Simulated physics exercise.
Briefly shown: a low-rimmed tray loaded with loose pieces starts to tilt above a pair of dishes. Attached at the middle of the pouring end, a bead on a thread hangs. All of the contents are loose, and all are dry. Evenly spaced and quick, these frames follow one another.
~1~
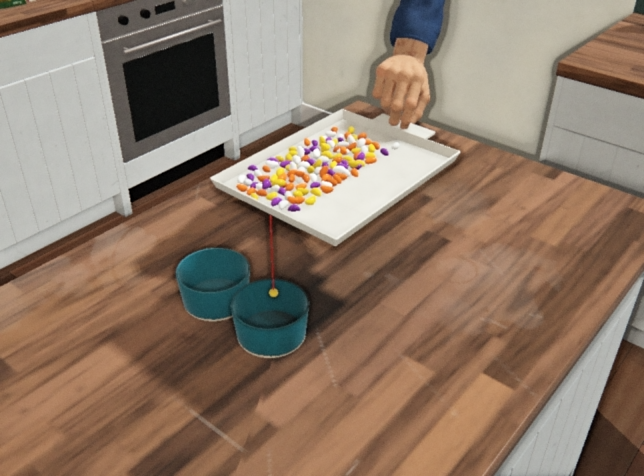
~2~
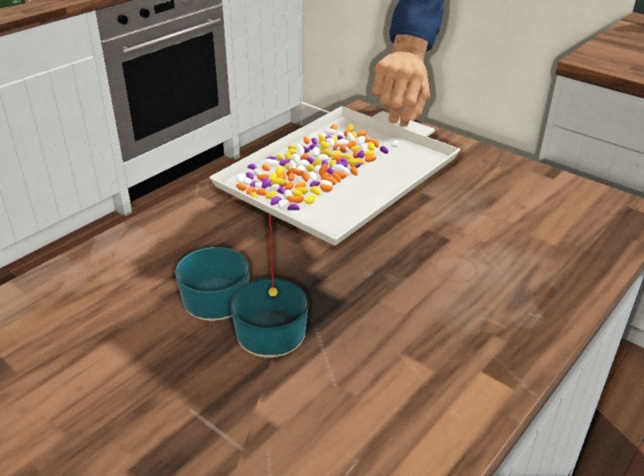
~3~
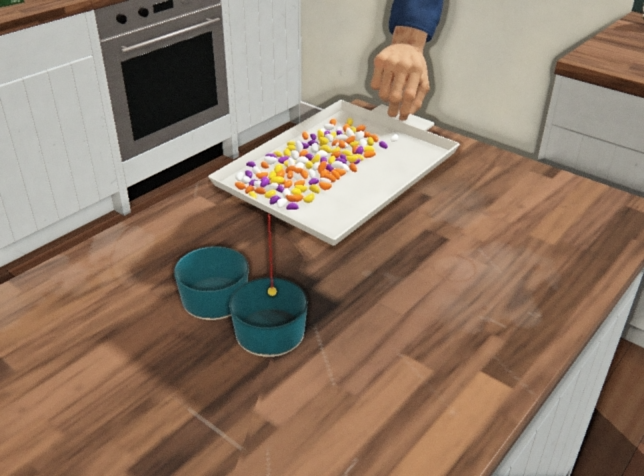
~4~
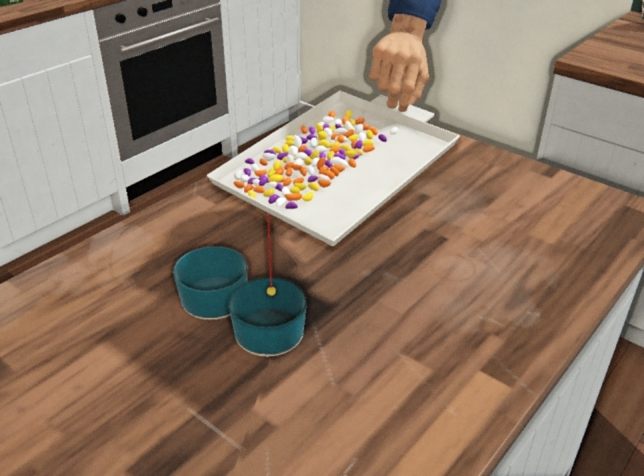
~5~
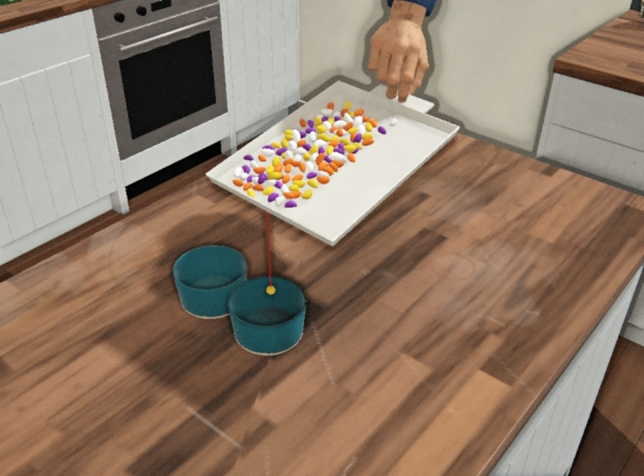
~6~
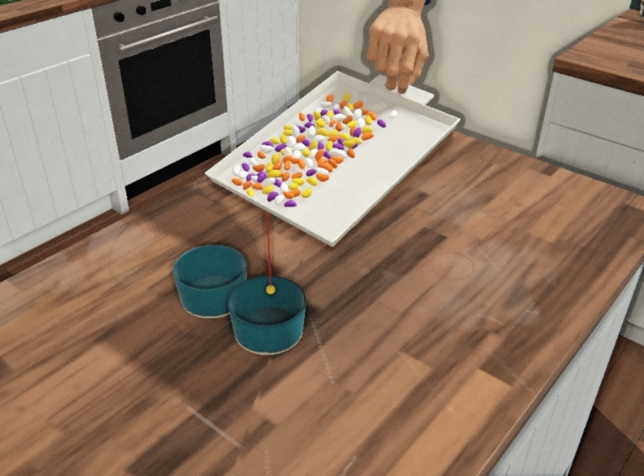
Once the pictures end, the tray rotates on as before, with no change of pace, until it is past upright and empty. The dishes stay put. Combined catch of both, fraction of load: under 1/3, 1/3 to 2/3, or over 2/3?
Under 1/3.
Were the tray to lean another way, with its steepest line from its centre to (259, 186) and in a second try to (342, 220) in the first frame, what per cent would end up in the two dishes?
Near 90 % and 0 %.
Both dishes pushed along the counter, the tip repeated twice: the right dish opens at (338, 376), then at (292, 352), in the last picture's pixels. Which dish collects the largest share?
With the first placement it's the one to the left, with the second it's the one to the right.
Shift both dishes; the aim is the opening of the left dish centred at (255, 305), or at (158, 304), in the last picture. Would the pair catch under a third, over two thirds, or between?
First attempt: More than two thirds; second attempt: Less than a third.
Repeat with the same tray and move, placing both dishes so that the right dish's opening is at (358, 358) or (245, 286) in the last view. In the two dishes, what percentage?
Around 60 % followed by around 0 %.
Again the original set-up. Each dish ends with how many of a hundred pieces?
The left dish holds 0 % and the right dish holds 10 %.
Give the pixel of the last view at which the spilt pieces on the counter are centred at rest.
I'd put the middle at roughly (292, 401).
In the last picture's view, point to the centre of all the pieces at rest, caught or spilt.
(294, 394).
Soon, tray tipped steeply; nearly all on the tray; a stray few outside both; a stray few in the air.
A while on, tray tipped right over; a small part on the tray; a small part in the right dish; about two thirds outside both; about a quarter in the air.
Towards the end, tray tipped past a quarter turn; a small part in the right dish; nearly all outside both.
Finally, tray tipped past a quarter turn; a small part in the right dish; none in the left dish; nearly all outside both.
